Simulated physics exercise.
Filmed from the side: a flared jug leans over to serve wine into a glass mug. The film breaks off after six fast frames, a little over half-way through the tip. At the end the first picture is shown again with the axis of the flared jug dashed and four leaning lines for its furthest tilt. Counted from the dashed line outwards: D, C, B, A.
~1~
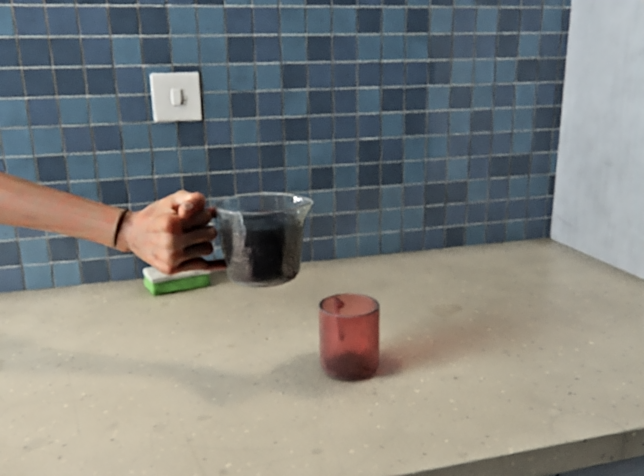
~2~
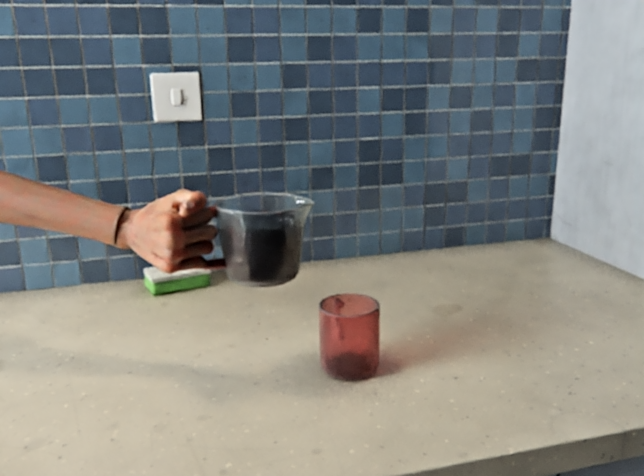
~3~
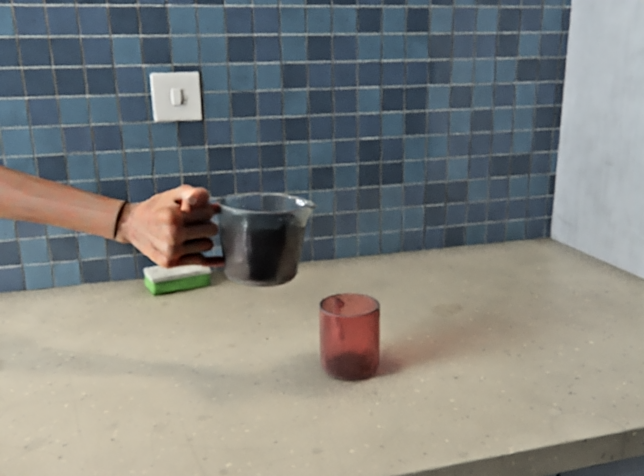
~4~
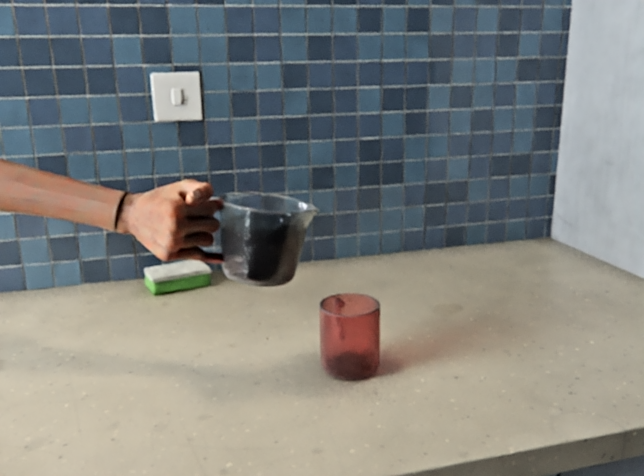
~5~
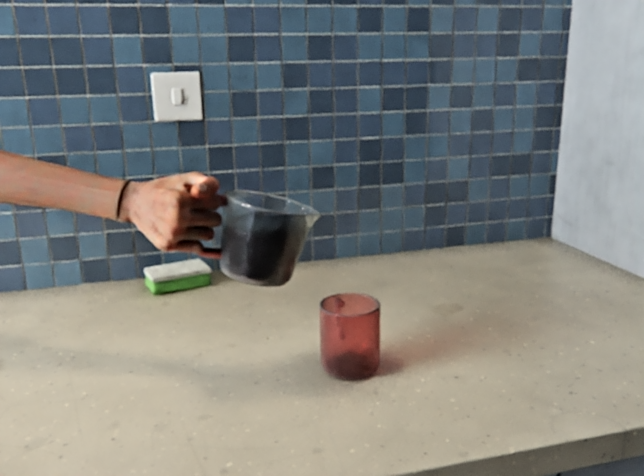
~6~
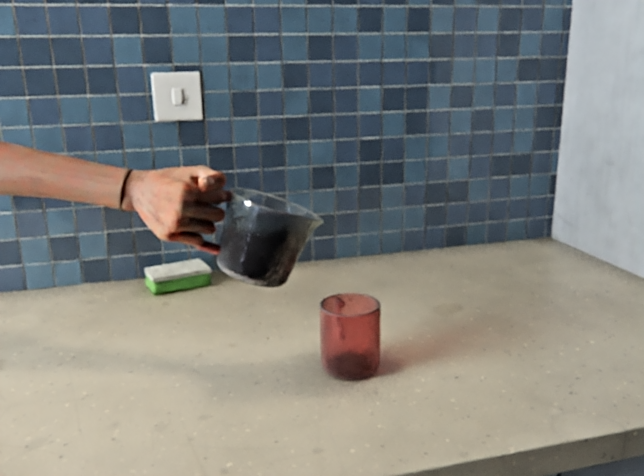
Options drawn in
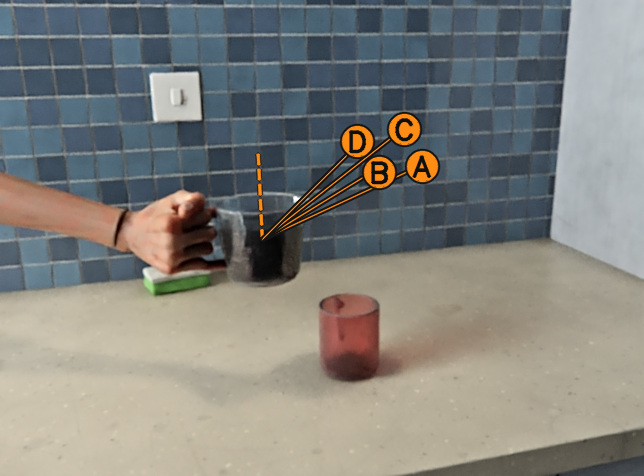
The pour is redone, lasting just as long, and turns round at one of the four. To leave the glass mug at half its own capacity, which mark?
C beats the others.
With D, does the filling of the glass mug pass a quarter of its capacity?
Yes, clearly.
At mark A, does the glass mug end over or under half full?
Over.
On the marked copy, A at (406, 172); B at (362, 177); C at (390, 138); D at (346, 155).
If A is chosen, the glass mug ends with about 76 % of what it can hold; 3 % of the wine is spilt.
If B is chosen, the glass mug ends with about 64 % of what it can hold.
If C is chosen, the glass mug ends with about 50 % of what it can hold.
If D is chosen, the glass mug ends with about 36 % of what it can hold.
